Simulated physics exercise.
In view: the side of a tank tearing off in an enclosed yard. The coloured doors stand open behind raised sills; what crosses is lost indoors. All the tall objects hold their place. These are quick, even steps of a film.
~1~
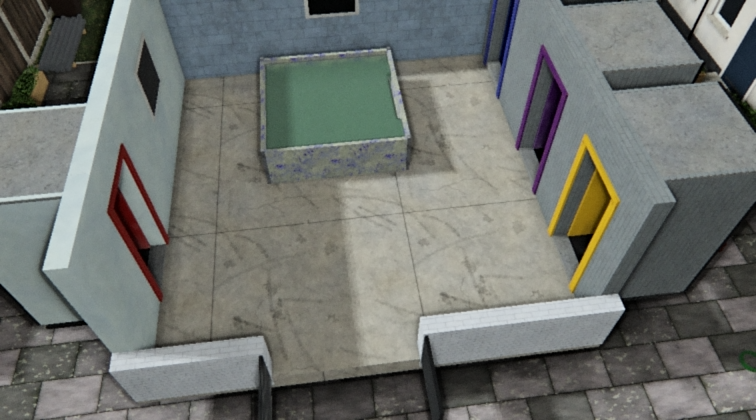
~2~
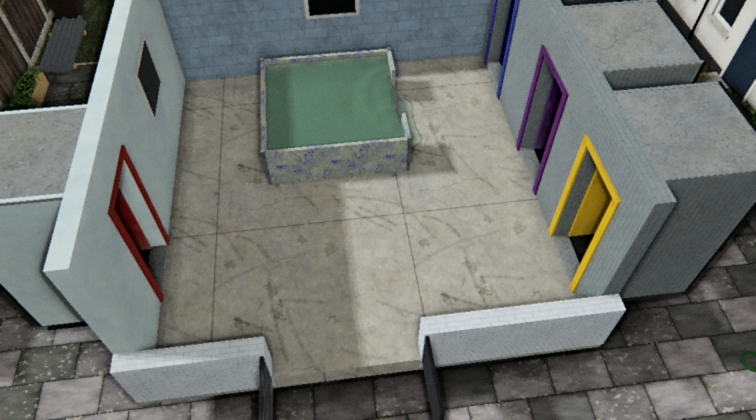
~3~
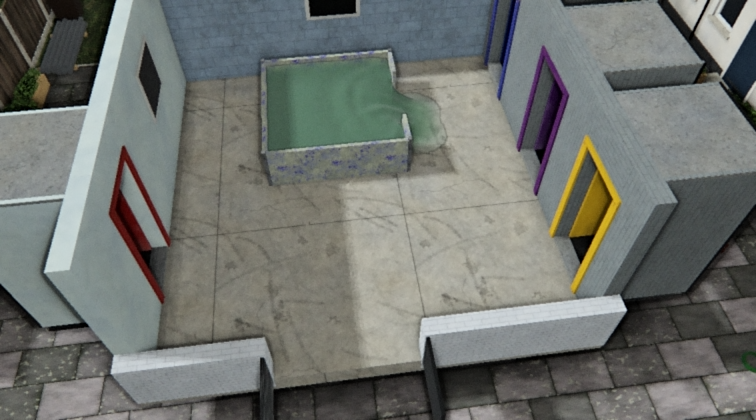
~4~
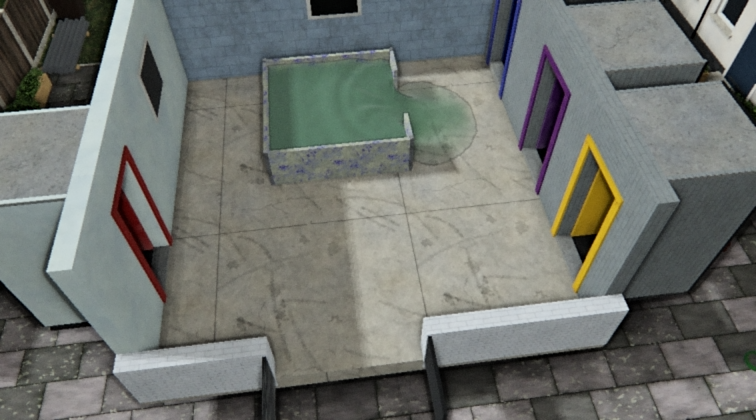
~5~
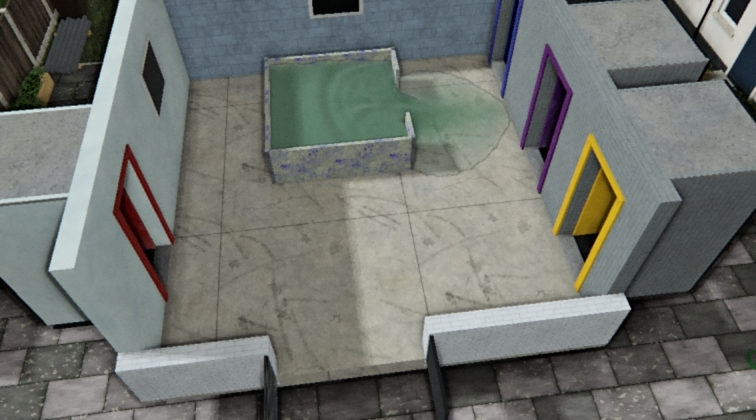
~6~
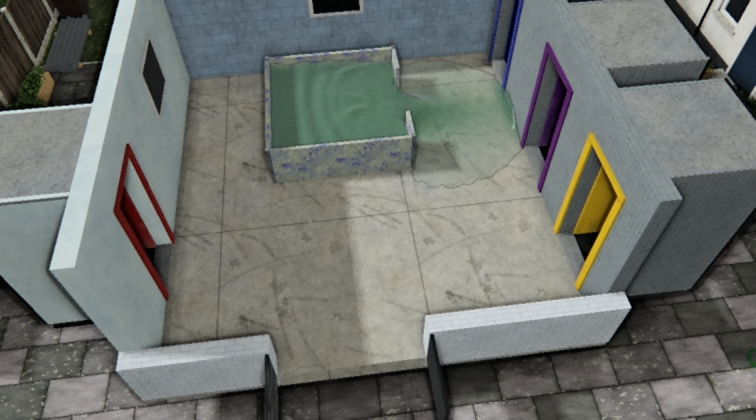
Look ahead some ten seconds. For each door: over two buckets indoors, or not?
In the end: The yellow door floods; the red door floods; the blue door floods; the purple door floods.
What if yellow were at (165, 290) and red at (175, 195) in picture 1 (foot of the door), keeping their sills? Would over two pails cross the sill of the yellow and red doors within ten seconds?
Yellow door passes that mark, red door is under.
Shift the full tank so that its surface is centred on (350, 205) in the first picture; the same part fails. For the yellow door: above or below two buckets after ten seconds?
My reading: The yellow door floods.
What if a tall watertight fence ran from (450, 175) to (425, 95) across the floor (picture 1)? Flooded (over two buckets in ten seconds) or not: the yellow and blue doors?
In short: The yellow door floods, the blue door passes that mark.
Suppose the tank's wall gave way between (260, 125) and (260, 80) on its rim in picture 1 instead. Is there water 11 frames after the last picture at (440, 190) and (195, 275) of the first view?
In that order: No water, covered.
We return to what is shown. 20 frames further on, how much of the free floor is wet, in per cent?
I make it 45 per cent.
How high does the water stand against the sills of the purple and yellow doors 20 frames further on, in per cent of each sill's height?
About 200 and 160 per cent.
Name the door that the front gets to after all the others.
The red-painted one.
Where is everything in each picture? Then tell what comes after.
The first frame shows still water in the water tank at (331, 100).
In the second frame, water pours out at (396, 114) and has run to (412, 144).
In the third frame, the front is at (441, 138), out from the gap at (397, 116).
In the fourth frame, the front is at (473, 124), out from the gap at (398, 115).
In the fifth frame, the front is at (505, 109), out from the gap at (400, 114).
In the sixth frame, water pours out at (400, 112) and has run to (520, 144).
A moment on, water covers 20 % of the floor; the yellow door not reached, the red door not reached, the blue door over two buckets in, the purple door under two buckets in.
Next, water covers 25 % of the floor; the yellow door wet at the sill, nothing in, the red door not reached, the blue door far over two buckets in, the purple door over two buckets in.
Then, water covers 45 % of the floor; the yellow door under two buckets in, the red door not reached, the blue door far over two buckets in, the purple door far over two buckets in.
Later, water covers 85 % of the floor; the yellow door under two buckets in, the red door wet at the sill, nothing in, the blue door far over two buckets in, the purple door far over two buckets in.
In the end, water covers 95 % of the floor; the yellow door over two buckets in, the red door far over two buckets in, the blue door far over two buckets in, the purple door far over two buckets in.
